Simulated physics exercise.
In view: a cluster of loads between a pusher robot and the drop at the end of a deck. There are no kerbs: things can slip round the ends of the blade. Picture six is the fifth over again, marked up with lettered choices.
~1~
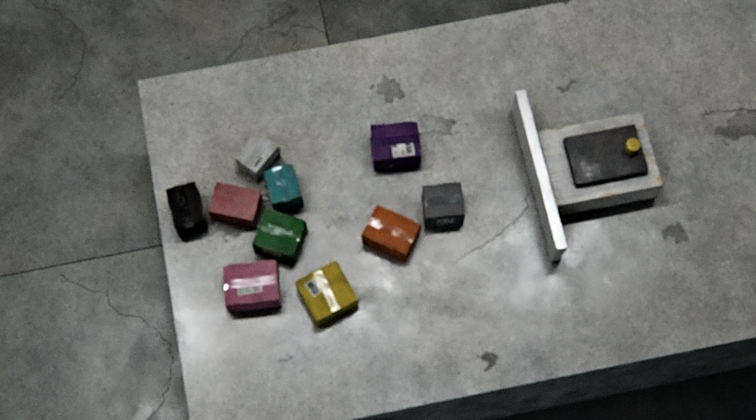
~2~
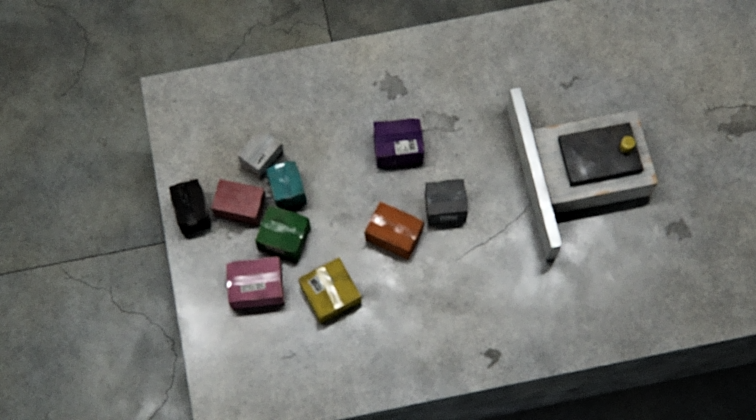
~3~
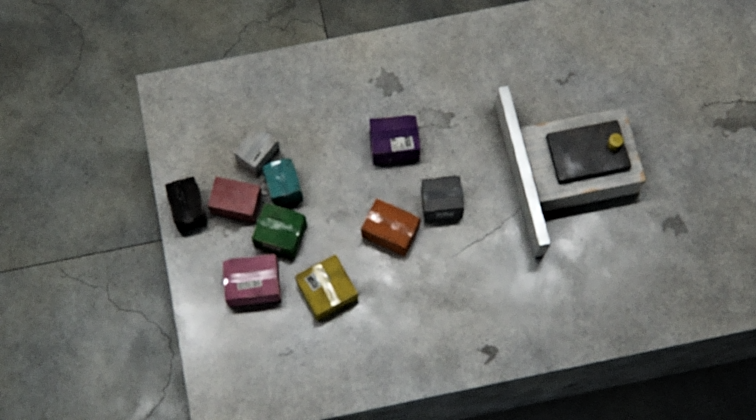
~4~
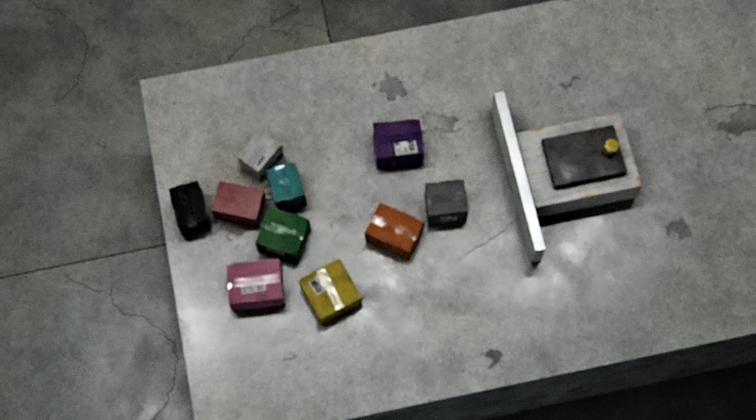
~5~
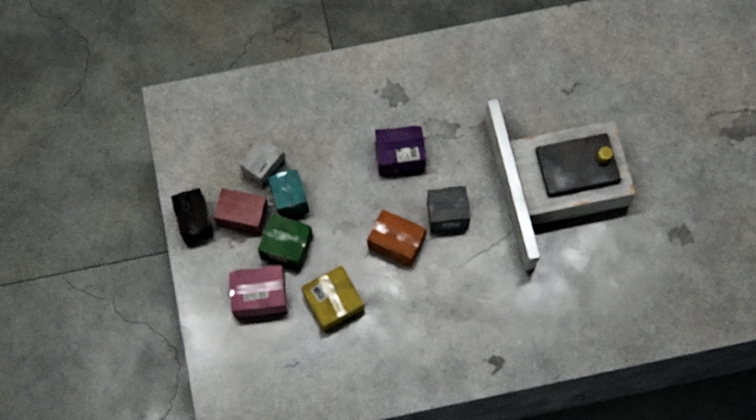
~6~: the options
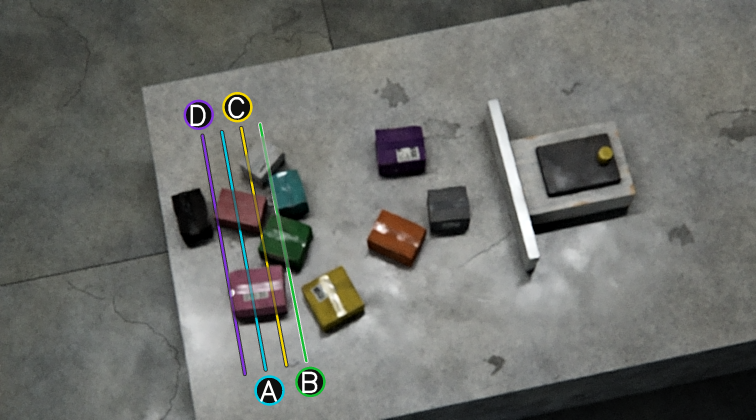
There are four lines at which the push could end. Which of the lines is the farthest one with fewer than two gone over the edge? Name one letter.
No farther than B.
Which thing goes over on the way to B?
The black parcel.
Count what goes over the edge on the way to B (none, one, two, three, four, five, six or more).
One.
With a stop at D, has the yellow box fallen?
By then, no.
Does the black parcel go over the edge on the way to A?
Yes.
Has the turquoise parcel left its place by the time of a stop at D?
Yes.
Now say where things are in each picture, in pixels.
In the first frame, purple parcel (395, 146); grey parcel (443, 205); yellow box (327, 294).
In the second frame, robot (595, 154); white parcel (261, 155).
In the third frame, robot (583, 152); orange box (391, 227).
In the fourth frame, robot (578, 157); pink parcel (256, 285).
In the fifth frame, robot (572, 165); green parcel (286, 242); purple parcel (400, 150); grey parcel (448, 209).
On the marked copy, A at (243, 247); B at (282, 239); C at (263, 243); D at (223, 251).
Following B. Soon after the start, robot (491, 182); purple parcel (389, 153); orange box (379, 251).
Later, robot (409, 198); red crate (234, 214); yellow box (326, 323).
In the end, robot (344, 212); black parcel over the edge; red crate (174, 231); one fallen.
As for the rest, A drops three; C drops two; D drops six.
